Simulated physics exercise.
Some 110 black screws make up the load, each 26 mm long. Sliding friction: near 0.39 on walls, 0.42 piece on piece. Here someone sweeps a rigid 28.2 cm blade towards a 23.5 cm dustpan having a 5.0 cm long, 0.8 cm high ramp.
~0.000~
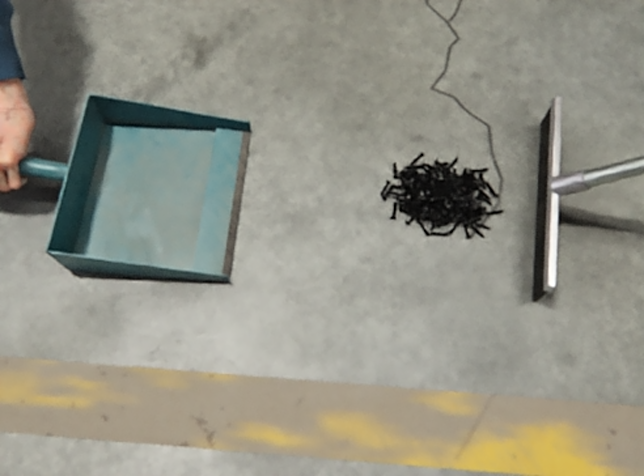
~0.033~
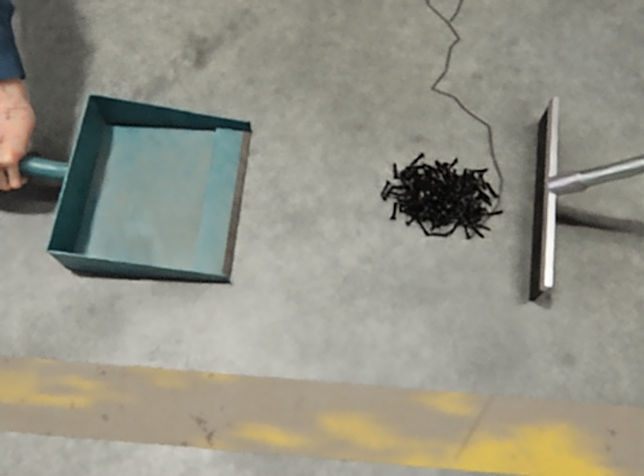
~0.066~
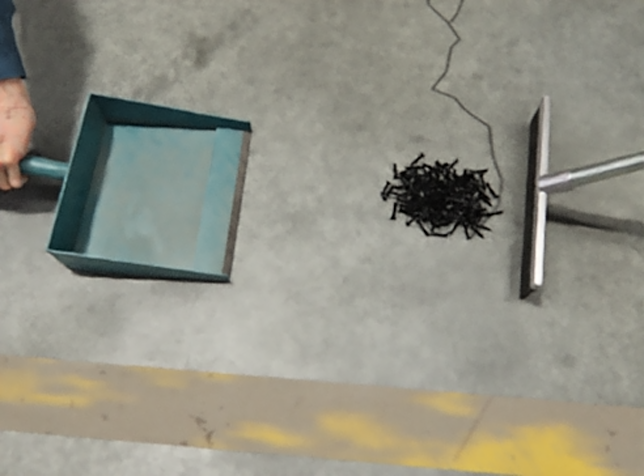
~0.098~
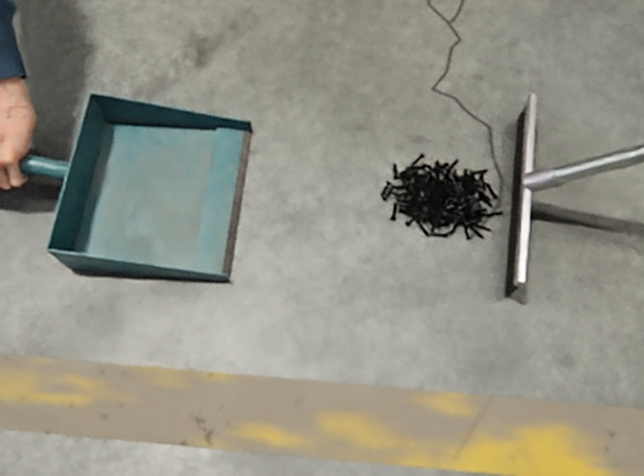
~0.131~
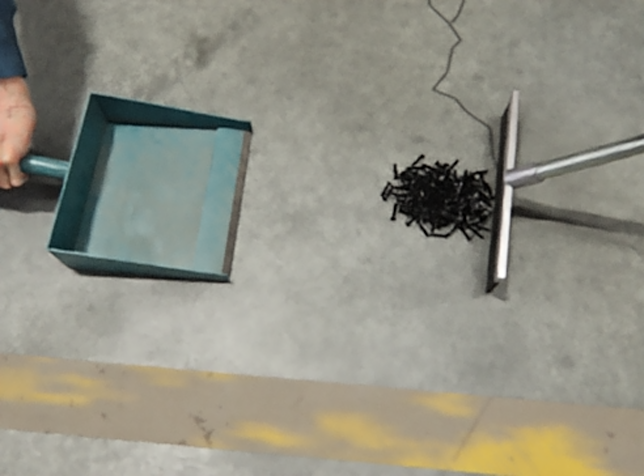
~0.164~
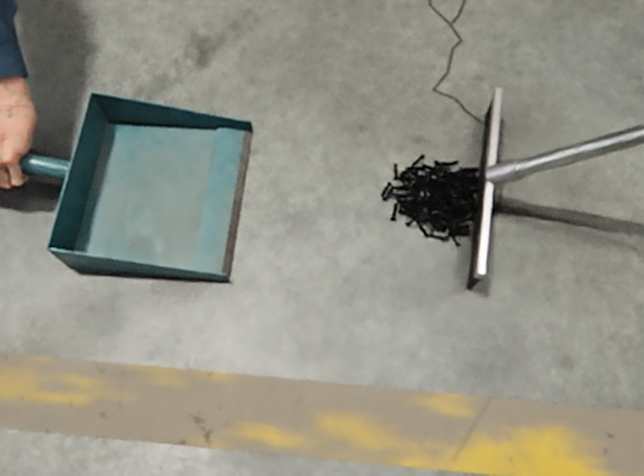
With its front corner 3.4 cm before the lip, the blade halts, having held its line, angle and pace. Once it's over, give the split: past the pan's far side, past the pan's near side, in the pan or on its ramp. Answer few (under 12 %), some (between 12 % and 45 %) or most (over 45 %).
Past the pan's far side: Some, past the pan's near side: Few, in the pan or on its ramp: Some.
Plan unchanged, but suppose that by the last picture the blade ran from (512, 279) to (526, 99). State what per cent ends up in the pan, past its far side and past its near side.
That ends as pan 20, far 25, and near 0.
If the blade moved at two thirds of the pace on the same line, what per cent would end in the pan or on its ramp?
Some 25 %.
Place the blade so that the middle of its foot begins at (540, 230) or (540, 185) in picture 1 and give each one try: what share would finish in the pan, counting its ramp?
I'd put it near 25 per cent for the first and near 30 per cent for the second.
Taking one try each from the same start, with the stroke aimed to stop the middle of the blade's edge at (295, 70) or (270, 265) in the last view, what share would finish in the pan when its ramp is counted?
Roughly 5 % and 15 %.
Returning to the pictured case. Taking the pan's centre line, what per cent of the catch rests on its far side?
Roughly 90 percent.
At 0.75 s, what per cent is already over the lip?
Some 25 in a hundred by that moment.
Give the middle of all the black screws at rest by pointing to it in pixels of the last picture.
Est. centre at rest: (252, 159) px.
Then, at 0.36 s, middle of the blade 19 cm from the lip; 0 % over the lip, far side 5 %, near side 0 %.
Then, at 0.49 s, middle of the blade 9 cm from the lip; 0 % over the lip, far side 10 %, near side 0 %.
Then, at 0.75 s, middle of the blade 5 cm from the lip; 25 % over the lip, far side 20 %, near side 0 %.
By 1.5 s all is still; far side 20 %, near side 0 %, pan 25 %, in front of the lip or behind the blade 55 %.
